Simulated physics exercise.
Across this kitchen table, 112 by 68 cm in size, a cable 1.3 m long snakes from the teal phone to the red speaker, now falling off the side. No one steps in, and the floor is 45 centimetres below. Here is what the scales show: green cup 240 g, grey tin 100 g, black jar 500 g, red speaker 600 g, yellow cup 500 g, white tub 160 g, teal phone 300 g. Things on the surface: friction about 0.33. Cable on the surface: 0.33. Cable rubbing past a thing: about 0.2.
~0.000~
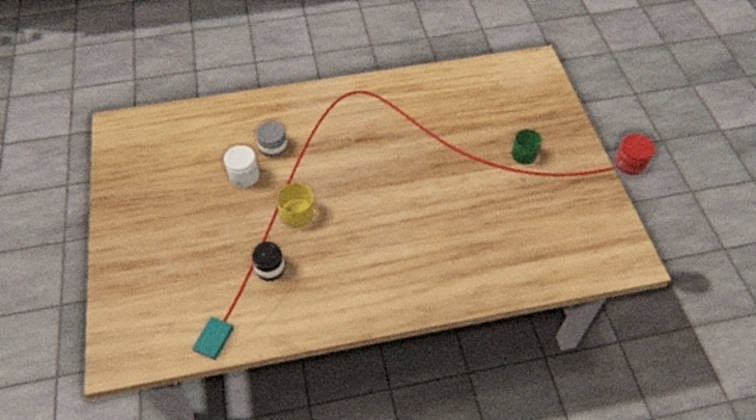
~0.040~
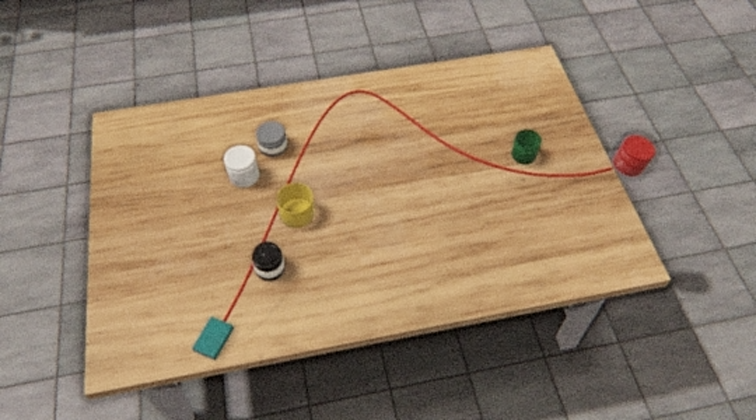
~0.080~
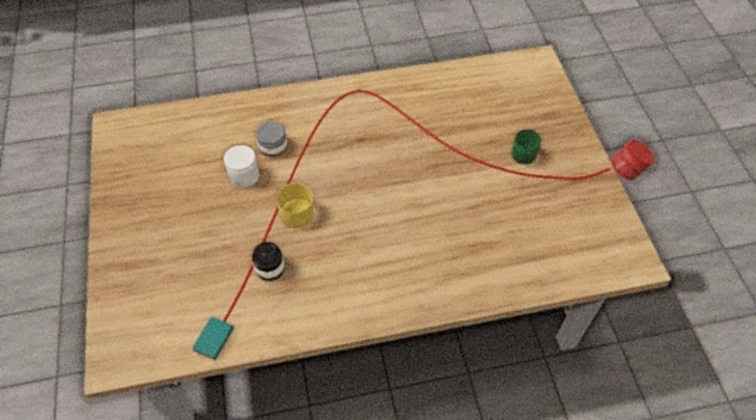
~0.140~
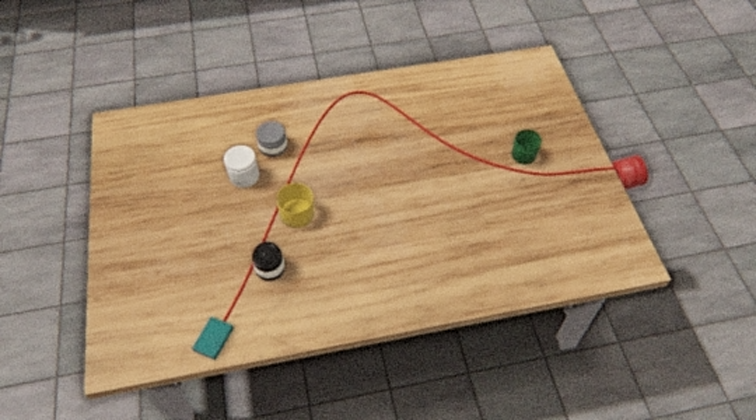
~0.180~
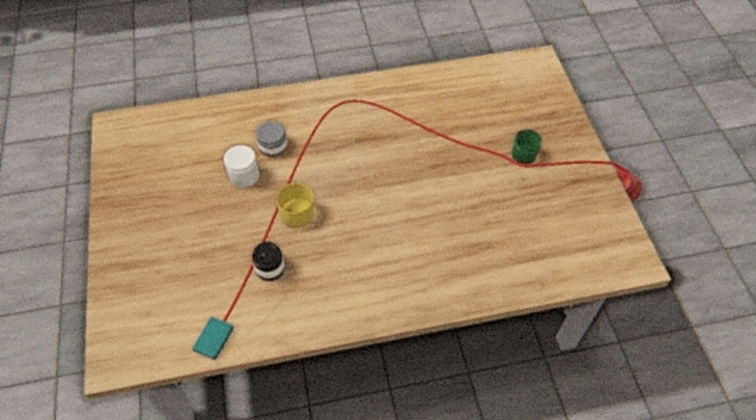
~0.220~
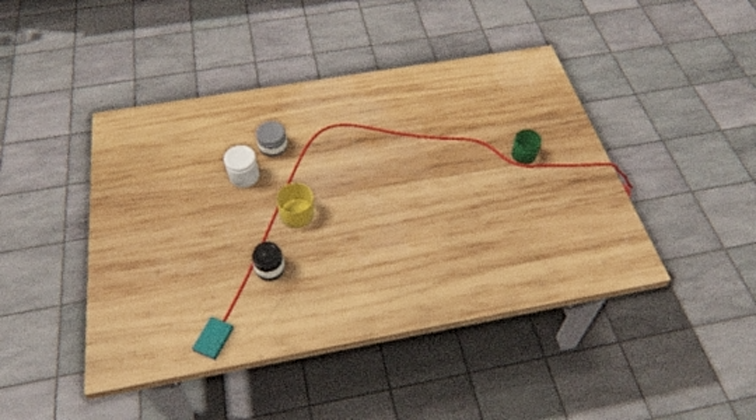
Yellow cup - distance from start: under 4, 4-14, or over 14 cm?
Looks like it will be displaced somewhat.
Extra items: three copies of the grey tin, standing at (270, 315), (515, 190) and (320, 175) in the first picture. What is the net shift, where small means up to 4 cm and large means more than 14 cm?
Slight, slight, then big.
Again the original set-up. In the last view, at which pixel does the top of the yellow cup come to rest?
The top finishes roughly at pixel (317, 218) of the last view.
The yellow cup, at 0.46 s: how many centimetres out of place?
By then the yellow cup has moved close to 6 cm.
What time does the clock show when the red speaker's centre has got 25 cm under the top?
Close to 0.28 s.
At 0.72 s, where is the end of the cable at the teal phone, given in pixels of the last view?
Near (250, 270).
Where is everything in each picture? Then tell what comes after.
Yellow cup (295, 198); cable runs through (557, 175) (446, 144) (359, 92) (299, 161), in the first picture.
Red speaker (638, 147); cable runs through (556, 176) (359, 92), in the second picture.
Red speaker (633, 160); cable runs through (554, 177) (358, 91), in the third picture.
Red speaker (628, 173); cable runs through (558, 174) (359, 92), in the fourth picture.
Red speaker (622, 185); cable runs through (577, 162) (366, 102), in the fifth picture.
Yellow cup (295, 198); cable runs through (610, 164) (498, 153) (388, 132) (299, 161), in the sixth picture.
After 0.5 s, the cable's tail end at (243, 281); yellow cup 6 cm off its start, teal phone 9 cm off its start, red speaker over the edge.
After 0.7 s, the cable's tail end at (250, 270); yellow cup 7 cm off its start, teal phone 12 cm off its start, red speaker over the edge.
After 1.0 s, the cable's tail end at (250, 270); yellow cup 7 cm off its start at (317, 218), teal phone 12 cm off its start at (239, 283), red speaker over the edge.
After 1.2 s, the cable's tail end at (250, 270); yellow cup 7 cm off its start, teal phone 12 cm off its start, red speaker over the edge.
After 2.4 s, the cable's tail end at (250, 270); yellow cup 7 cm off its start at (317, 218), teal phone 12 cm off its start at (239, 283), red speaker over the edge.
